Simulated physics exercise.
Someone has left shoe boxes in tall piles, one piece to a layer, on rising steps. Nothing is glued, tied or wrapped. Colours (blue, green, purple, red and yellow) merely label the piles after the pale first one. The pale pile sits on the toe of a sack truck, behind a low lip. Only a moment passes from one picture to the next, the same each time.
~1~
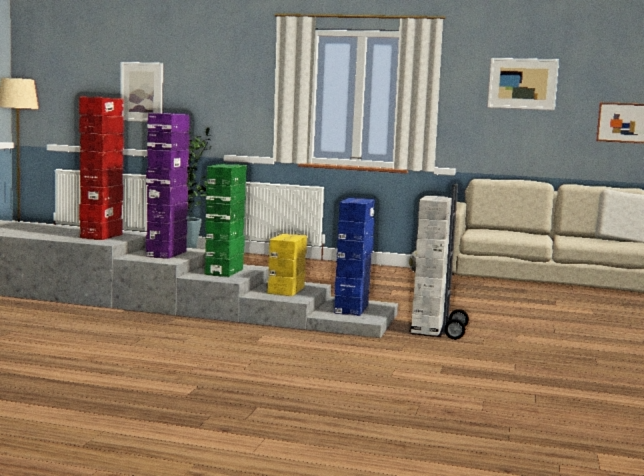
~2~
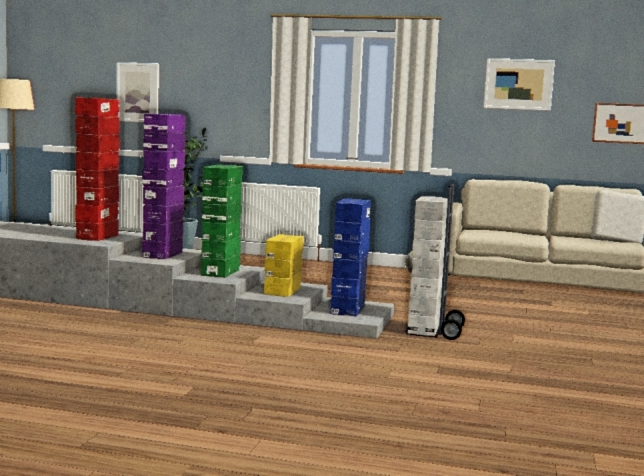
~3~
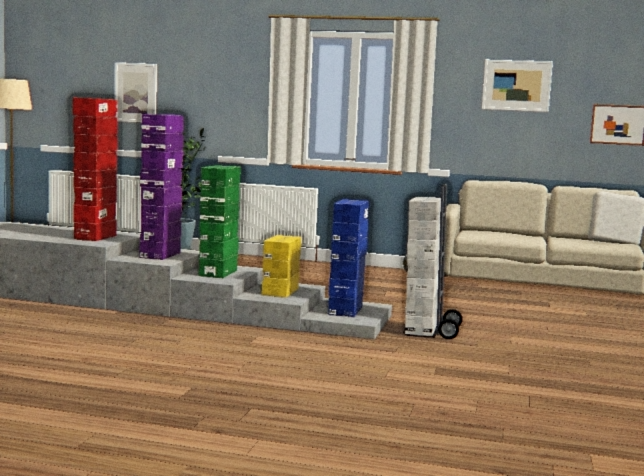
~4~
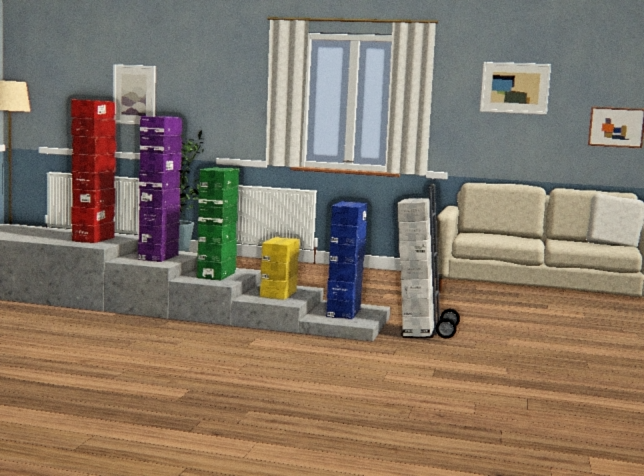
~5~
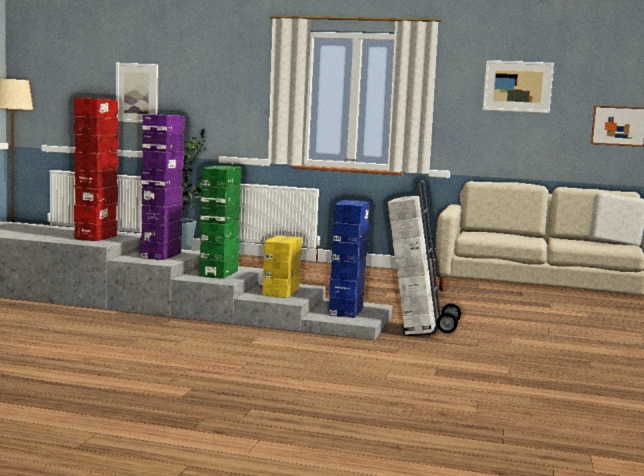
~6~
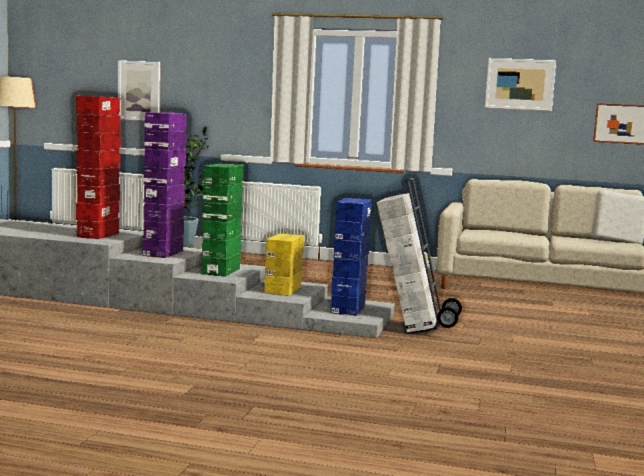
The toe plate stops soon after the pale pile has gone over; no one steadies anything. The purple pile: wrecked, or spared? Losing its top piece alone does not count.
The purple pile survives.
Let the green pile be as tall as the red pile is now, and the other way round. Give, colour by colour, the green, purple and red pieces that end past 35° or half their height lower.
By colour: Green 0, purple 0, red 0.
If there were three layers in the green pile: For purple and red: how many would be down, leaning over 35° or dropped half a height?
Pile by pile, purple 0, red 0.
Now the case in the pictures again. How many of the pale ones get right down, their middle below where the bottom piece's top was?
1 pale pieces.
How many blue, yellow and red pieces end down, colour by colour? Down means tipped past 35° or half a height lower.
Pile by pile, blue 6, yellow 2, red 0.
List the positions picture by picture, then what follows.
In the first picture (pixels give the middle of a visible side), truck frame (452, 217) level; top purple box (159, 123); top blue box (352, 212); none of the others has stirred.
The second picture shows truck frame (448, 217) level; top purple box (156, 123).
The third picture shows truck frame (442, 217) rocked barely; top purple box (154, 124).
The fourth picture shows truck frame (431, 217) rocked a little, top of the pale pile leaning a little; top purple box (152, 126); none of the others has stirred.
The fifth picture shows truck frame (423, 213) rocked a little, top of the pale pile leaning a little; top purple box (155, 124); none of the others has stirred.
The sixth picture shows truck frame (414, 210) rocked clearly, top of the pale pile leaning clearly; top purple box (157, 122); top red box (87, 105); none of the others has stirred.
Shortly afterwards, 0 of the pale pile down; none of the 8 purple boxes down (0 of 31 in all colours); top purple box unmoved; top blue box half its height from its place.
Next, 7 of the pale pile down; none of the 8 purple boxes down (0 of 31 in all colours); top purple box unmoved; top blue box tilted clearly, half its height lower.
Some moments later, 7 of the pale pile down; none of the 8 purple boxes down (6 of 31 in all colours); top purple box unmoved; top blue box tilted clearly, about its own height lower.
In the end, 7 of the pale pile down; none of the 8 purple boxes down (8 of 31 in all colours); top purple box unmoved; top yellow box tilted well over, half its height lower. From the last view, middles, top purple box near (166, 122), top yellow box near (245, 254).
